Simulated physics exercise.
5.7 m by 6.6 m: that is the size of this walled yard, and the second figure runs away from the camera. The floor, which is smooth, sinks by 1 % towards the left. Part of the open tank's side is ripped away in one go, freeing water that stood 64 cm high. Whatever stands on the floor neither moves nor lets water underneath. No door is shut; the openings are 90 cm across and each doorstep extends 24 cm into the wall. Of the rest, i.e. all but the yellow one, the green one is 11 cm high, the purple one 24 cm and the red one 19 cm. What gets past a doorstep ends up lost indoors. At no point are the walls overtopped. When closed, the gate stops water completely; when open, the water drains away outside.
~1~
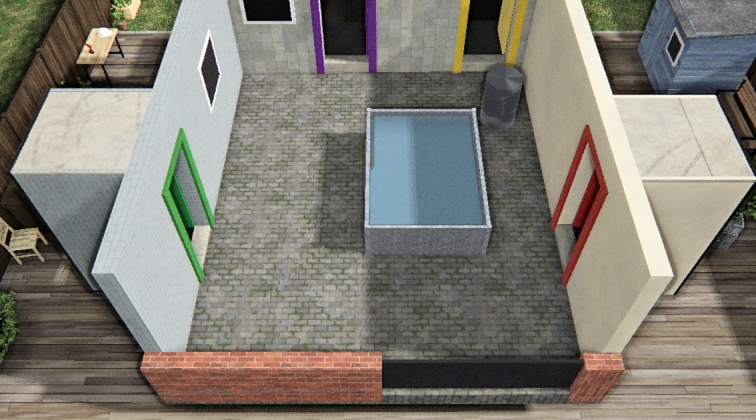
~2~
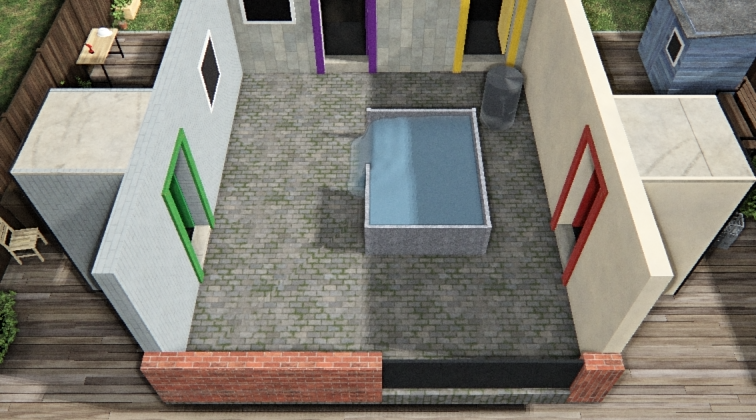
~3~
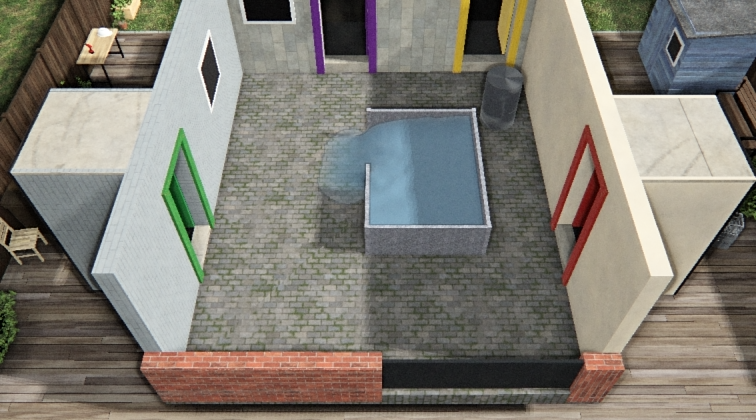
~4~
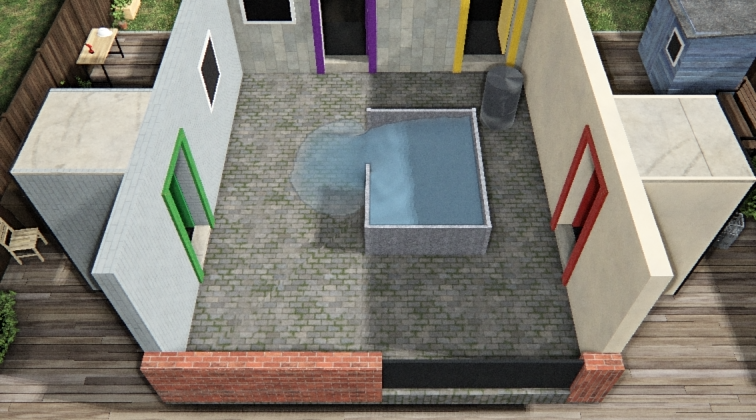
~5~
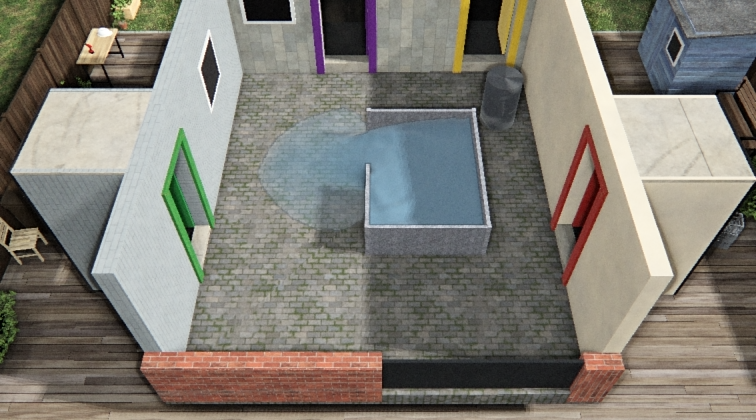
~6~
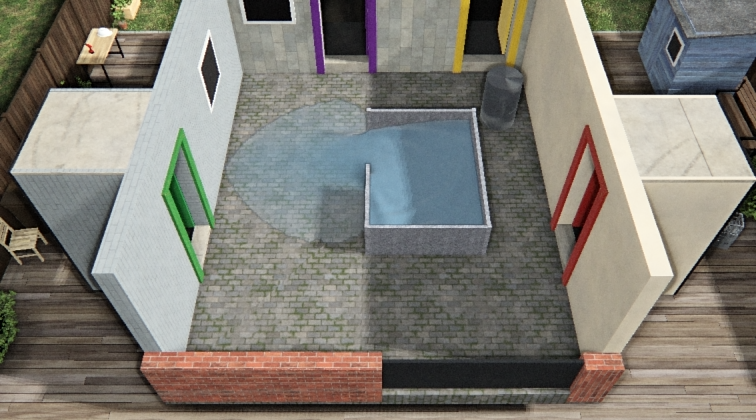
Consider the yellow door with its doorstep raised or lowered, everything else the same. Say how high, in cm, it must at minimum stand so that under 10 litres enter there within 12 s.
It must stand at least about 12 cm high.
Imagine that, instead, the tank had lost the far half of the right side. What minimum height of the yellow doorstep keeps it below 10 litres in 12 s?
About 26 centimetres.
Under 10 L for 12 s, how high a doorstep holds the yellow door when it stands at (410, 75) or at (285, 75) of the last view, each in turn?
8.0 and 26 cm.
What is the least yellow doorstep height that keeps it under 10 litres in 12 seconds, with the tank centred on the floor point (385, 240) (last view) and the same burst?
You'd need some 10.5 cm.
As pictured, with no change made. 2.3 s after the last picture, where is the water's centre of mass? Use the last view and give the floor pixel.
Centre of mass: About (332, 173) px.
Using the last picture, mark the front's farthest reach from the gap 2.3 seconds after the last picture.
At about (181, 378).
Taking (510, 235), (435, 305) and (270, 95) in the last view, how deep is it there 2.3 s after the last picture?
About 0, 0 and 24 cm.
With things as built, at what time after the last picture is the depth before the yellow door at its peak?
Roughly at 6.0 s.
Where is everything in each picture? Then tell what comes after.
The open tank at (424, 167) is whole and still, 64 cm deep; the yellow door at (489, 30) is dry, in the first frame.
Water pours out at (370, 155) and has run 0.3 m, to (353, 191); about 9 cm deep outside, 64 cm at the back, in the second frame.
The gap is at (370, 157), the front 0.8 m out at (323, 183); the back of the open tank holds 64 cm, in the third frame.
Water pours out at (370, 159) and has run 1.3 m, to (296, 183); about 8 cm deep outside, 63 cm at the back, in the fourth frame.
The gap is at (370, 158), the front 1.9 m out at (263, 176); the back of the open tank holds 59 cm, in the fifth frame.
Water pours out at (370, 158) and has run 2.5 m, to (231, 166); about 5 cm deep outside, 53 cm at the back; the yellow door at (489, 30), 3.4 m from the gap, is still 2.9 m from the nearest water, in the sixth frame.
Then, 0.7 s after the last picture water covers 30 % of the floor, deepest (38 cm) near (365, 153); it has not reached the yellow door.
Then, 2.3 s after the last picture water covers 40 % of the floor, deepest (34 cm) near (243, 77); it has not reached the yellow door.
Then, 11.3 s after the last picture water covers 95 % of the floor, deepest (13 cm) near (348, 343); 7 cm at the yellow door, 0 litres in over its 24 cm doorstep.
At the yellow door as built, the water peaked near 15 cm, 6.1 s after the last picture.
Run again over the same 12 s with other heights there, 15 litres in over 11 cm, 5 litres over 13 cm. The limit of 10 litres is kept from about 12 cm up.
